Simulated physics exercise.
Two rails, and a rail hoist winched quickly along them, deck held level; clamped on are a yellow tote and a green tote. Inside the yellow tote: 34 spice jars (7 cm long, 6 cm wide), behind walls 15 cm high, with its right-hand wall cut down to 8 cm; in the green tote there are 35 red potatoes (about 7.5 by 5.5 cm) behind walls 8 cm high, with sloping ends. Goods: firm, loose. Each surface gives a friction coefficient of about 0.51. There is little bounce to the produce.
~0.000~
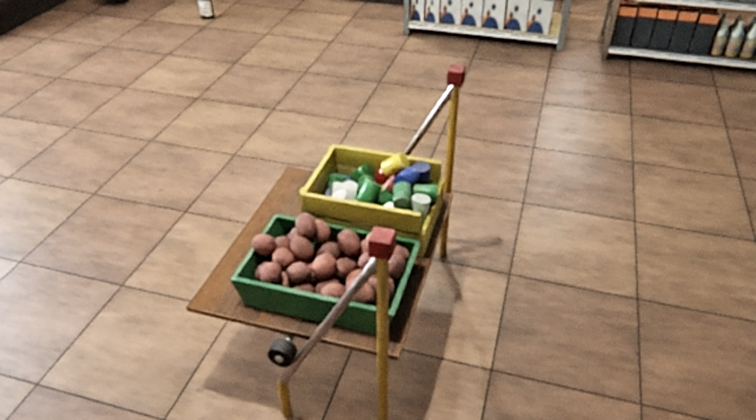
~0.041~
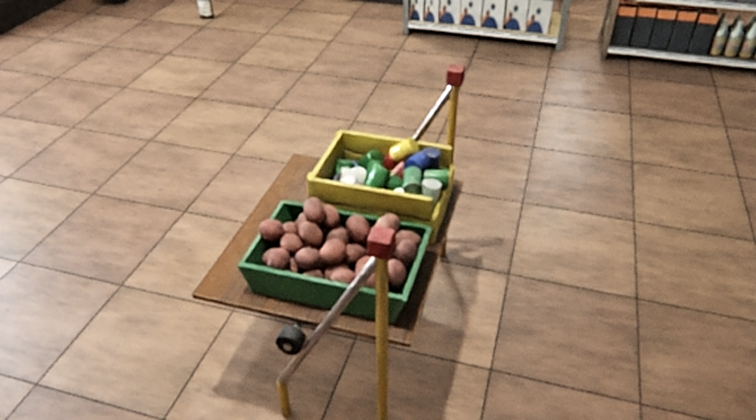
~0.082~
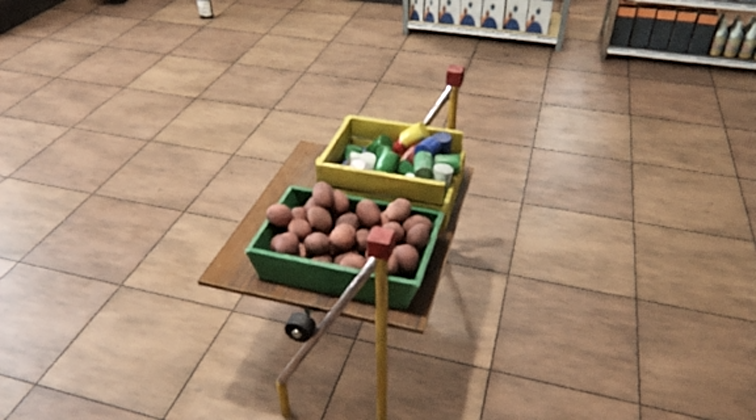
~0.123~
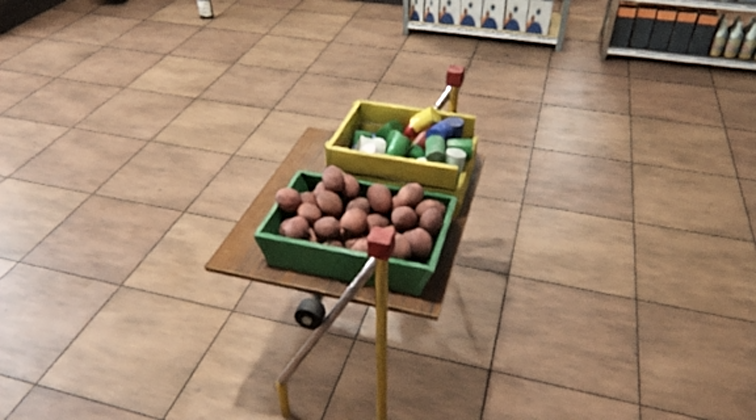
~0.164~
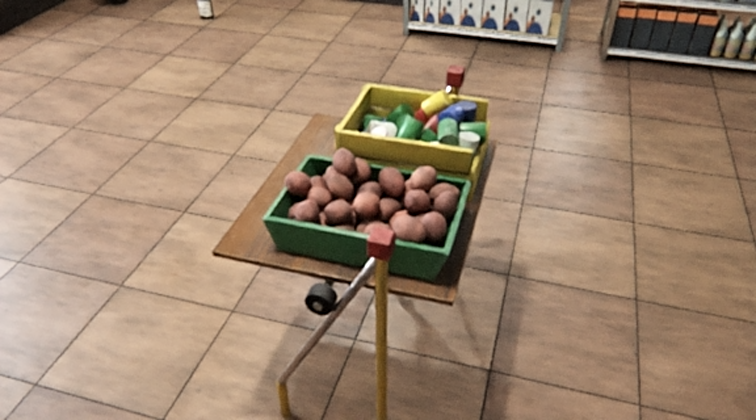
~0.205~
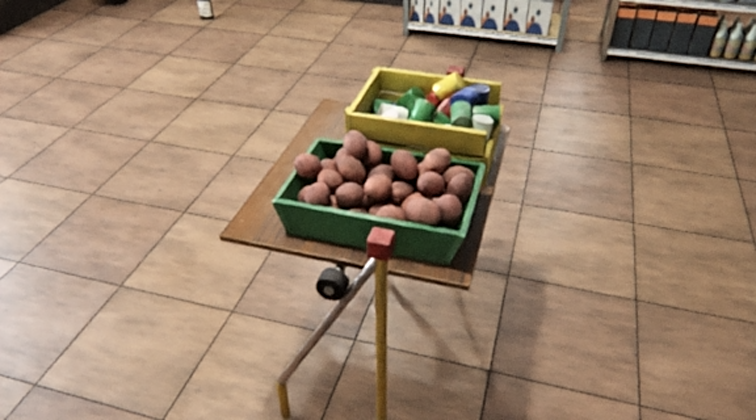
A wooden platform carrying a green tote of potatoes and a yellow tote rises rightward.
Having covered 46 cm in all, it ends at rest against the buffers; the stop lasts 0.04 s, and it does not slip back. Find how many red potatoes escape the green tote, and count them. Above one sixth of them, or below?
The share lost tops a sixth.
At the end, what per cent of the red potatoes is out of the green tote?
Close to 30 in a hundred of them.
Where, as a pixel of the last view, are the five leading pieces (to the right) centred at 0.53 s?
Around pixel (574, 89).
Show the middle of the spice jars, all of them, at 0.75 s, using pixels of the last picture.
Centre: Around (487, 113) px.
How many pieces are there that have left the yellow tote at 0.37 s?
Yellow tote - about 3 out by that time.
After 0.25 s, it meets the buffers.
After 0.37 s, the yellow tote is down by 3 of 34 and the green tote is down by 2 of 35.
After 0.53 s, the yellow tote is down by 9 of 34 and the green tote is down by 5 of 35.
After 0.75 s, the yellow tote is down by 12 of 34 and the green tote is down by 10 of 35.
When it is over (at 1.30 s), the yellow tote is down by 12 of 34 and the green tote is down by 11 of 35. Asked share, 11 of 35, 31 per cent.
